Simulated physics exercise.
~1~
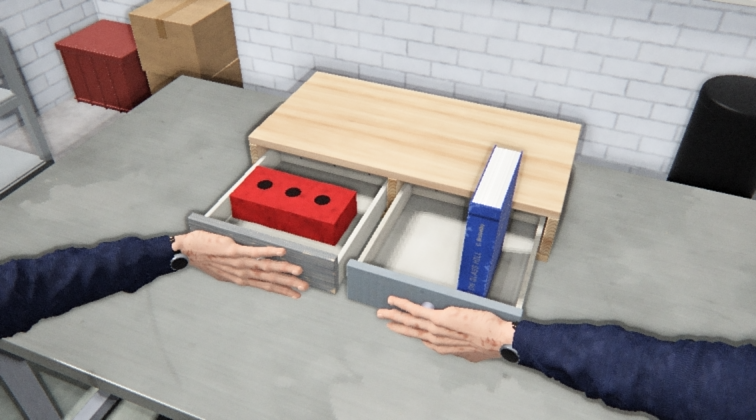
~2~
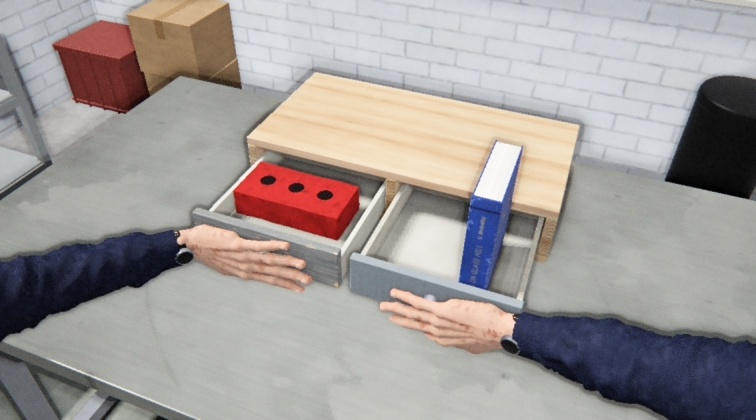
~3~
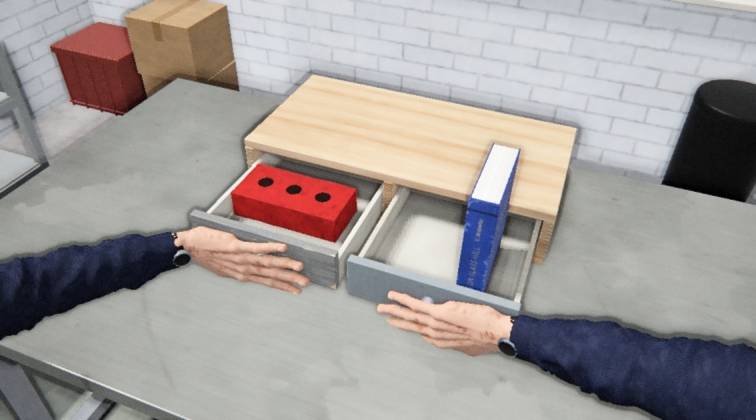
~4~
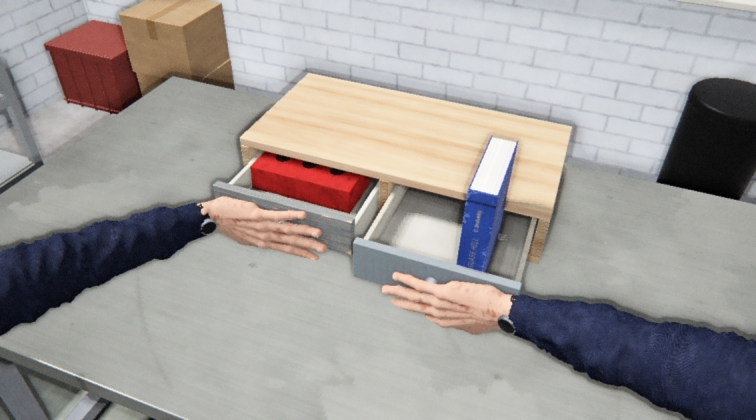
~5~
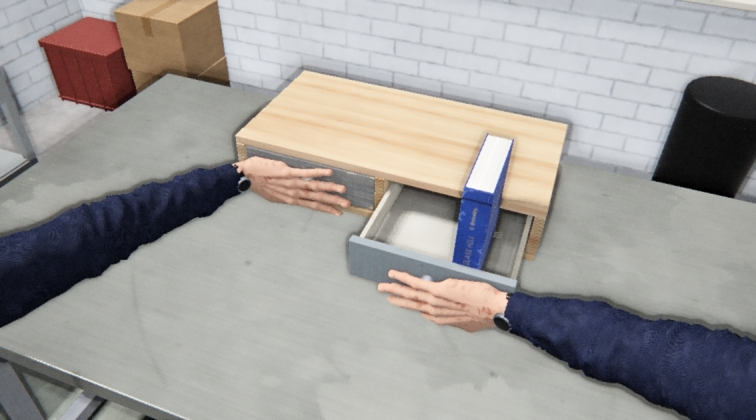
At the start, a low wooden cabinet sits on a grey table with both drawers open, a red brick with dark holes in the left one and a blue book standing upright in the right. Two hands in dark blue sleeves rest against the drawer fronts, and little changes at first as the view sways slightly. Then the left hand pushes its drawer inward, carrying the brick partly beneath the cabinet top. The right drawer barely moves, its tall book standing by the top's front edge. Finally the left drawer sits fully shut with the brick hidden, while the right stays open.
